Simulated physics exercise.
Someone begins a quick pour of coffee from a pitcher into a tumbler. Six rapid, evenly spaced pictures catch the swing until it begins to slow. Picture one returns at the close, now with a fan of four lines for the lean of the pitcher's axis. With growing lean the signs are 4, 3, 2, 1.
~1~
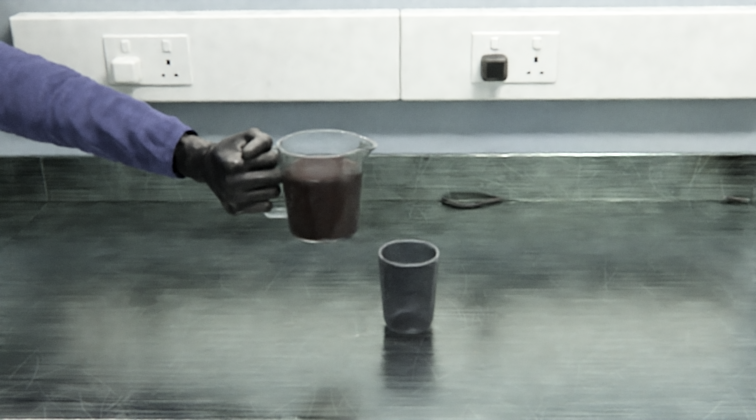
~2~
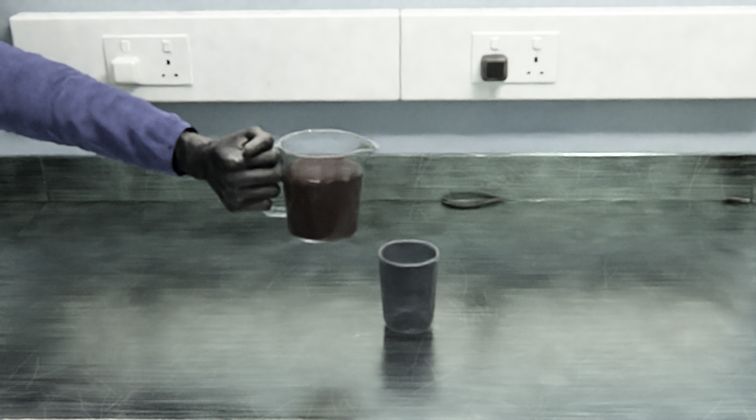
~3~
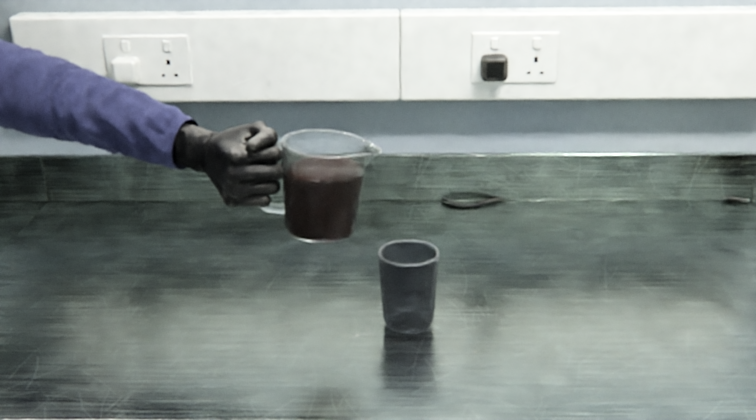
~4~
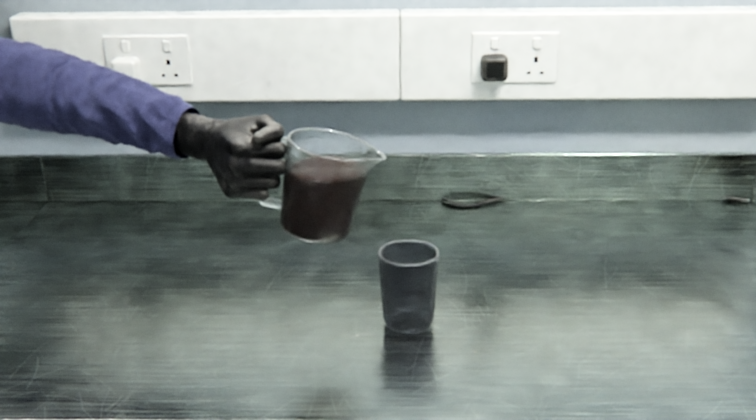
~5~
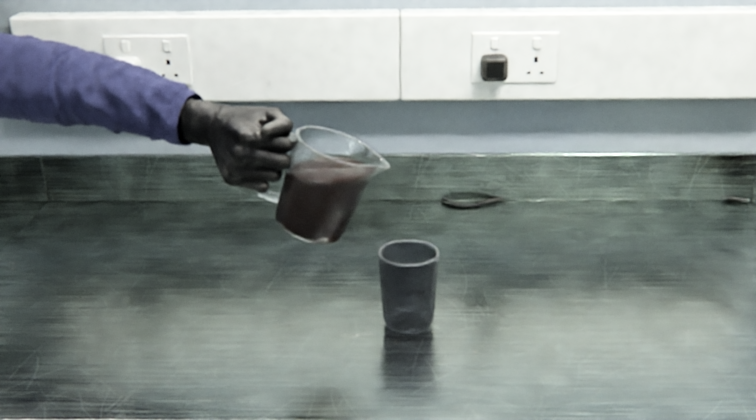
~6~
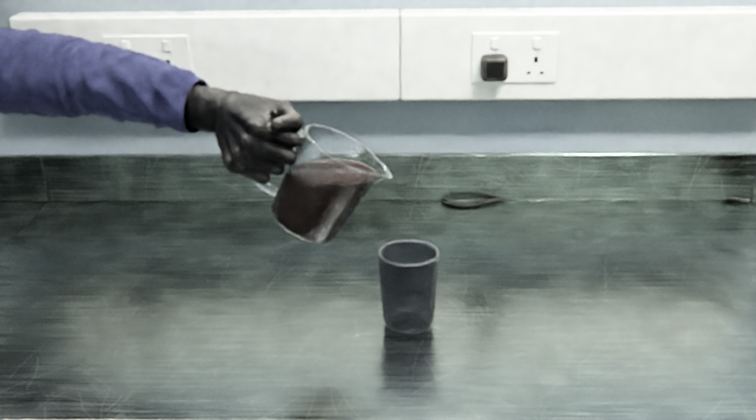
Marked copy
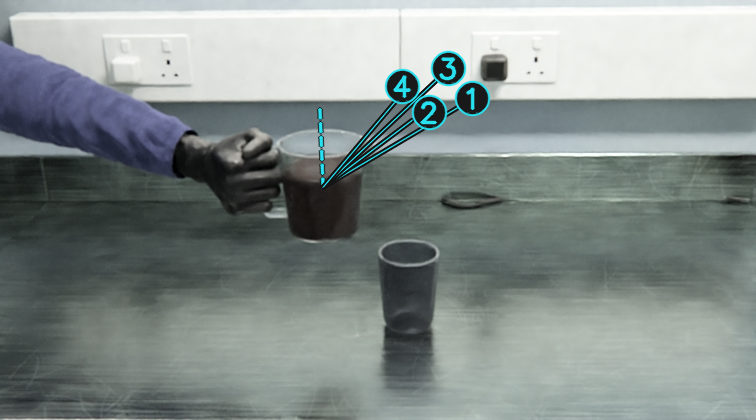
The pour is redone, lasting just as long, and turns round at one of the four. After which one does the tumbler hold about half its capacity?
The best mark is 1.
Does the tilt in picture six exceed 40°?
No.
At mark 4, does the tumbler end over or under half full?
Under.
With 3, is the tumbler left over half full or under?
Under half.
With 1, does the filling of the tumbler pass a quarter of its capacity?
Yes, clearly.
On the marked copy, 1 at (458, 107); 2 at (412, 120); 3 at (436, 80); 4 at (394, 102).
If 1 is chosen, the tumbler ends with about 52 % of what it can hold.
If 2 is chosen, the tumbler ends with about 35 % of what it can hold.
If 3 is chosen, the tumbler ends with about 23 % of what it can hold.
If 4 is chosen, the tumbler ends with about 13 % of what it can hold.
